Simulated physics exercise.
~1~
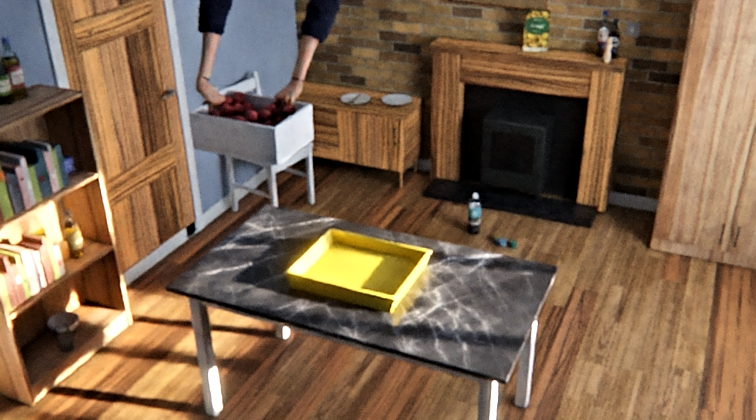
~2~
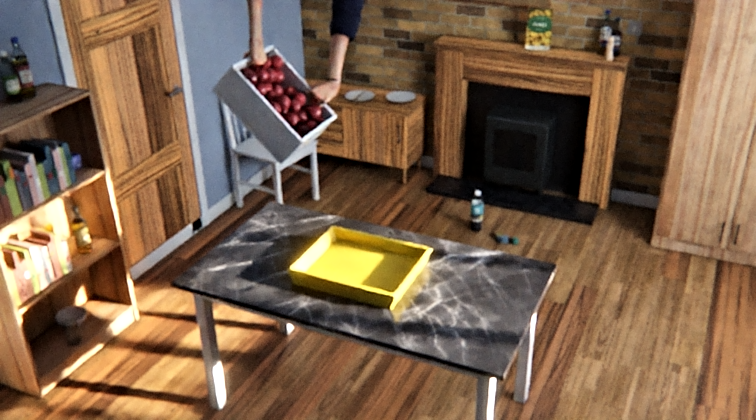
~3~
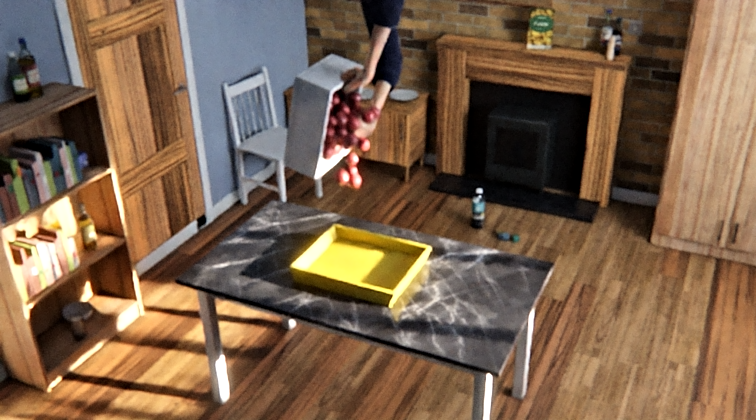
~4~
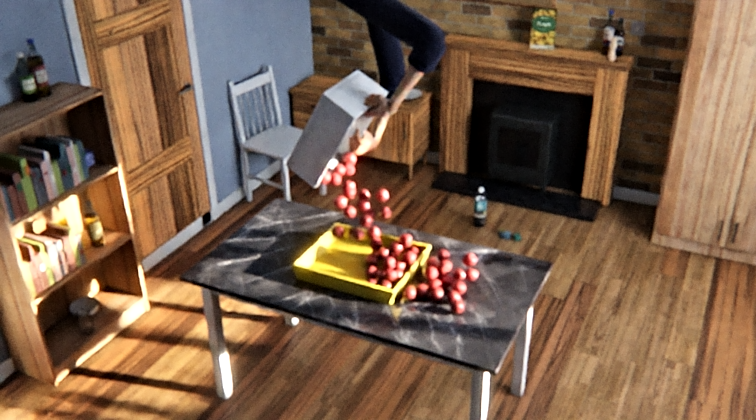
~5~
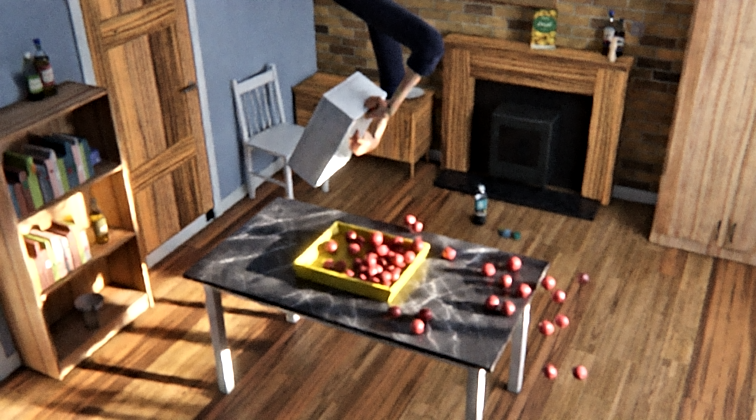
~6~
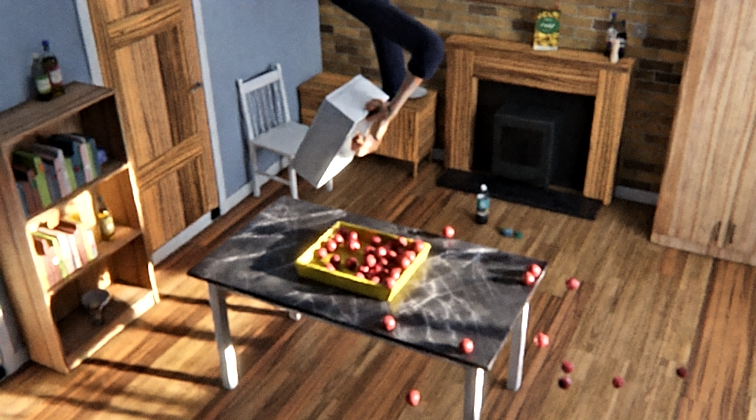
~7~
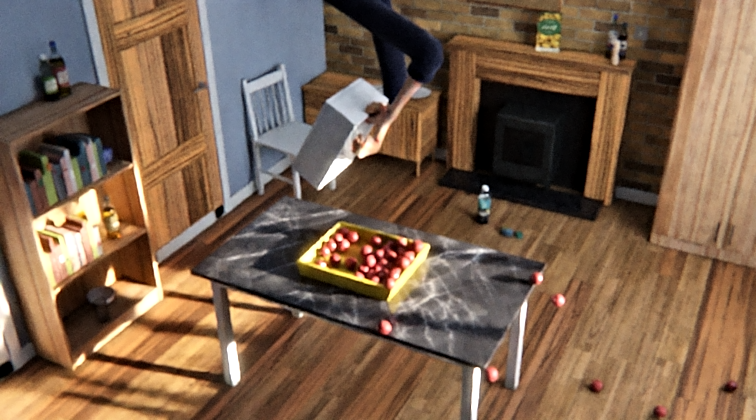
The video shows a pair of hands lifting a white crate of red apples from a chair and tipping it over a yellow tub on a dark marbled table; many apples land in the tub, while others bounce across the tabletop and roll onto the wooden floor.
